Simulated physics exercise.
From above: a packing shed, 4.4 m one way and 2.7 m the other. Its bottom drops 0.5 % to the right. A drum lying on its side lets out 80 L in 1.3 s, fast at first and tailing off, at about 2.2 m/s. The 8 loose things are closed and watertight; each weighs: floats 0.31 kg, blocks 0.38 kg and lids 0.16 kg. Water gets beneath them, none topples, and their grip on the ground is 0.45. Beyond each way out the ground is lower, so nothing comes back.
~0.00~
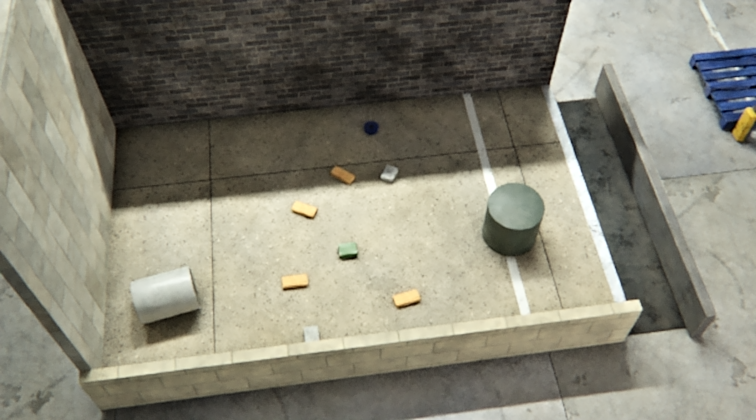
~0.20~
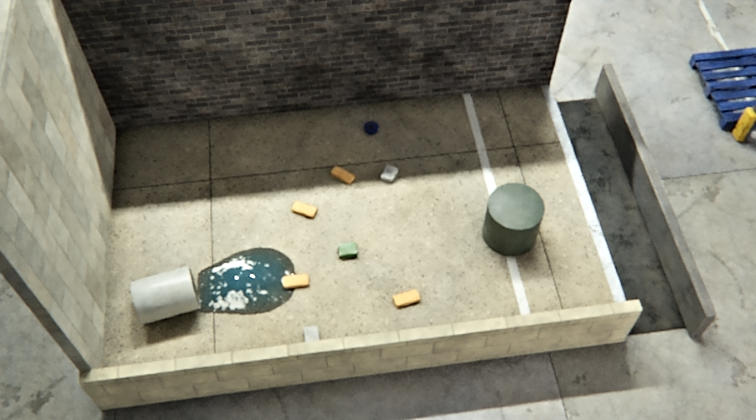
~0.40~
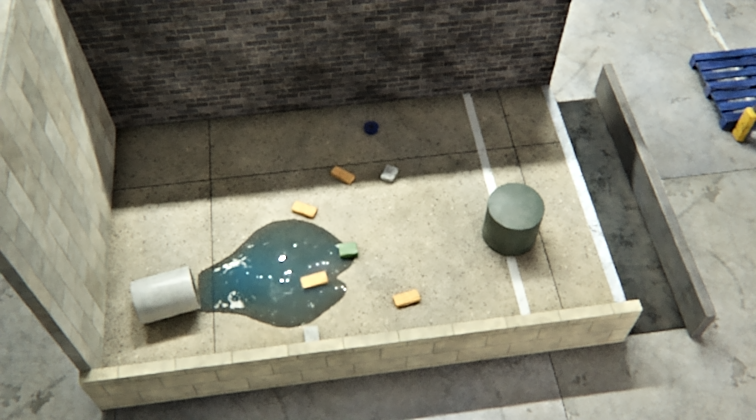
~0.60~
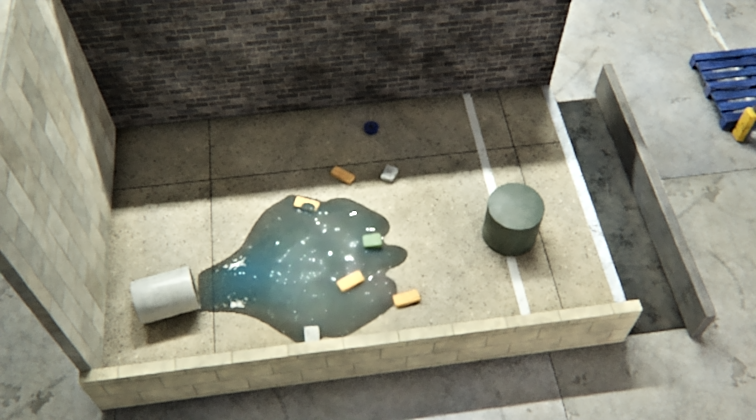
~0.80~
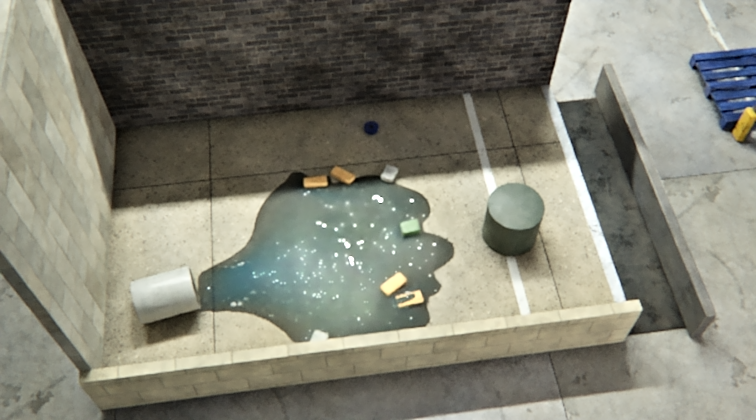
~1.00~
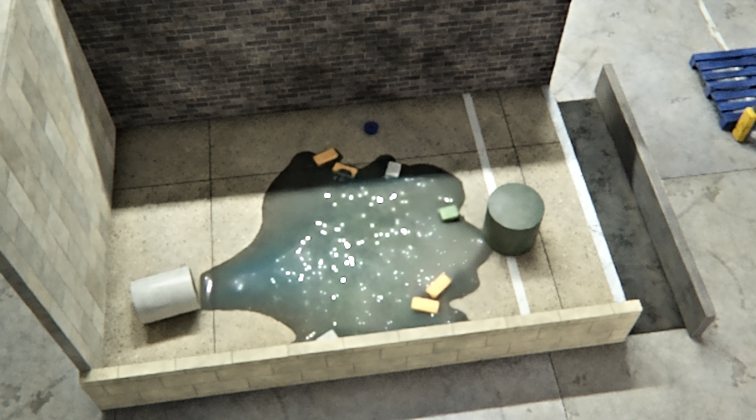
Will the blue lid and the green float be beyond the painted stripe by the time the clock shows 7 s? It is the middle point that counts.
The blue lid is held back, the green float crosses.
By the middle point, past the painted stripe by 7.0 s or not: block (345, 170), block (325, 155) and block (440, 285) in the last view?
In that order: Short, short, beyond.
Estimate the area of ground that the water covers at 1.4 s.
Some 4.5 m2.
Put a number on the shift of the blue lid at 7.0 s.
About 80 cm.
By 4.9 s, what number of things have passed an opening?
I count 3.
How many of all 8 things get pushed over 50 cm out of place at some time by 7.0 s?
I count 7.
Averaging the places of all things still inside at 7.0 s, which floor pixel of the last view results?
Near (425, 167).
After 1.4 s the blue lid is near (372, 123), 0.0 m from its start, aground; the green float is near (516, 190), 1.7 m from its start, aground; 2 of 8 are over the mark; 1 afloat.
After 3.1 s the blue lid is near (427, 108), 0.6 m from its start, afloat; the green float is near (577, 177), 2.3 m from its start, aground; 4 of 8 are over the mark; 1 afloat.
After 4.9 s the blue lid is near (451, 117), 0.8 m from its start, aground; the green float is near (577, 177), 2.3 m from its start, aground; 4 of 8 are over the mark; 0 afloat.
After 7.0 s the blue lid is near (451, 117), 0.8 m from its start, aground; the green float is near (577, 177), 2.3 m from its start, aground; 4 of 8 are over the mark; 0 afloat.
